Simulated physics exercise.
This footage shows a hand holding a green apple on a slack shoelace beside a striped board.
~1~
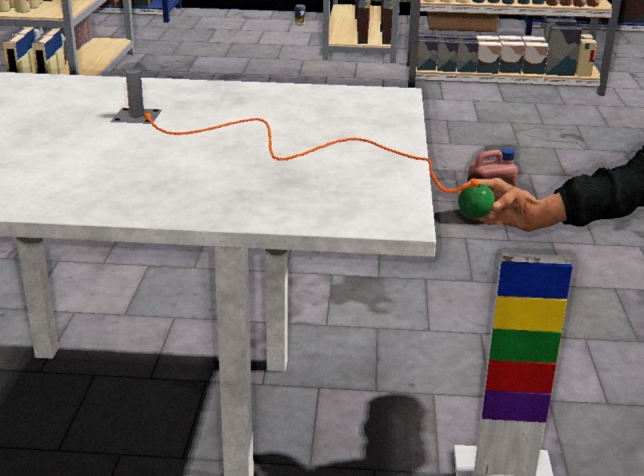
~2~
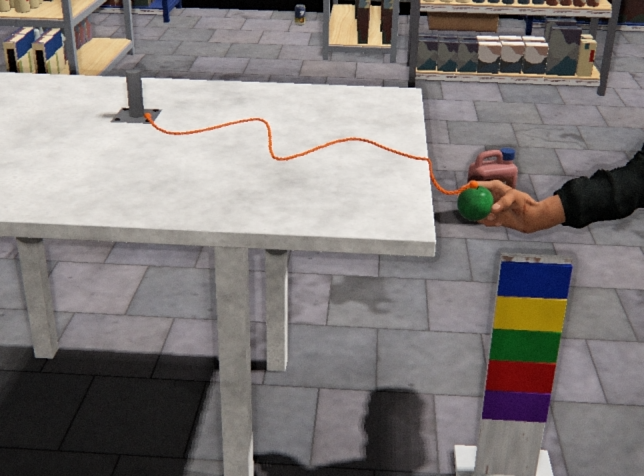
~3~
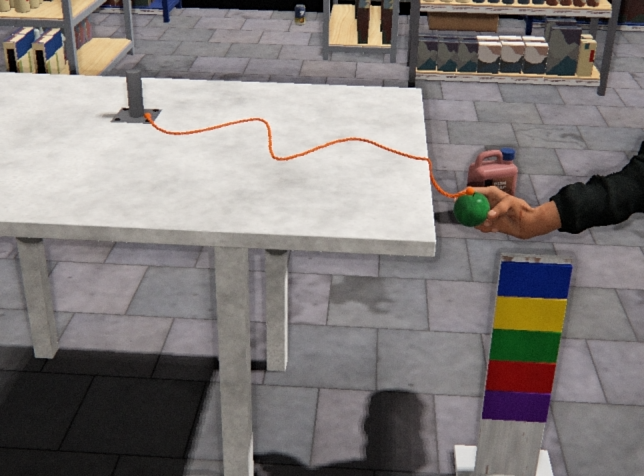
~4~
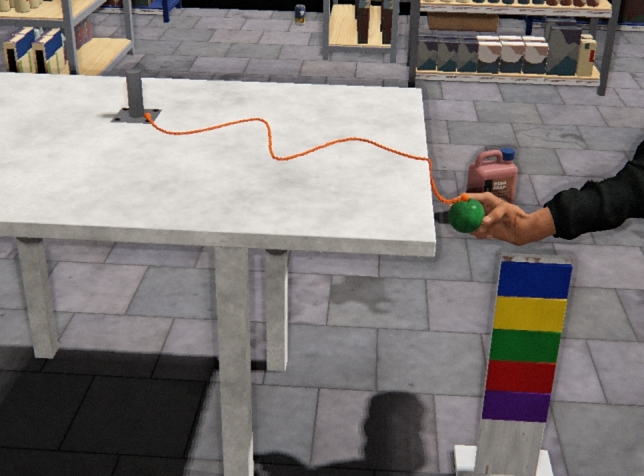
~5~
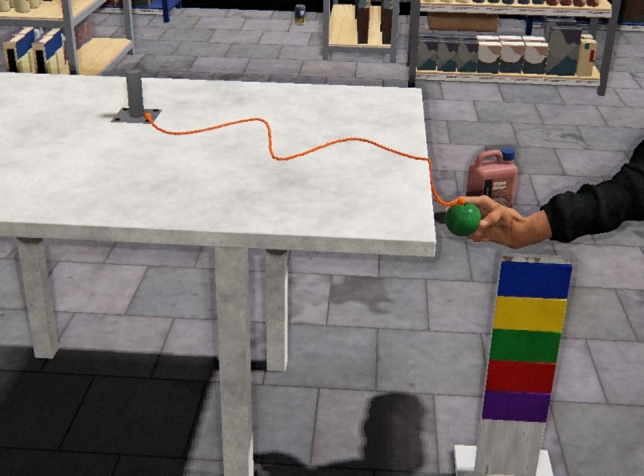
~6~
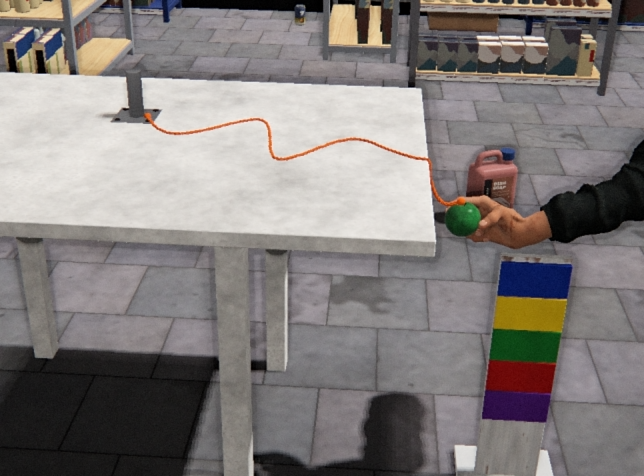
A hand held a small green ball tied to a slack orange string running across a white table, and lowered it slightly down and to the left, near a board with five colored stripes.
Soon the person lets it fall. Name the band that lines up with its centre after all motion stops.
Red.
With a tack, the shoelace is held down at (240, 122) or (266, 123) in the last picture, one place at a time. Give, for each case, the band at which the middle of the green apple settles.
Green, then green.
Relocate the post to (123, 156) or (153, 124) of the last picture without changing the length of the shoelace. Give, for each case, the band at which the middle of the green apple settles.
Answer, in order: Purple, purple.
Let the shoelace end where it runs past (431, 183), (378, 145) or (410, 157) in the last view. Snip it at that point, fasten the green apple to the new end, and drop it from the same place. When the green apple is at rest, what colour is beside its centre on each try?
Try 1 - green; try 2 - blue; try 3 - yellow.
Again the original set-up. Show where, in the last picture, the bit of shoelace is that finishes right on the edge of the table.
That spot is near (302, 155).
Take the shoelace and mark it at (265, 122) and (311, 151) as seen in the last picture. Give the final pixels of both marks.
(301, 136) and (427, 167).
Soon after, apple near (439, 367); level with red.
After that, apple near (396, 348); level with red.
In the end, apple near (410, 359); level with red. Its middle rests at the red band.
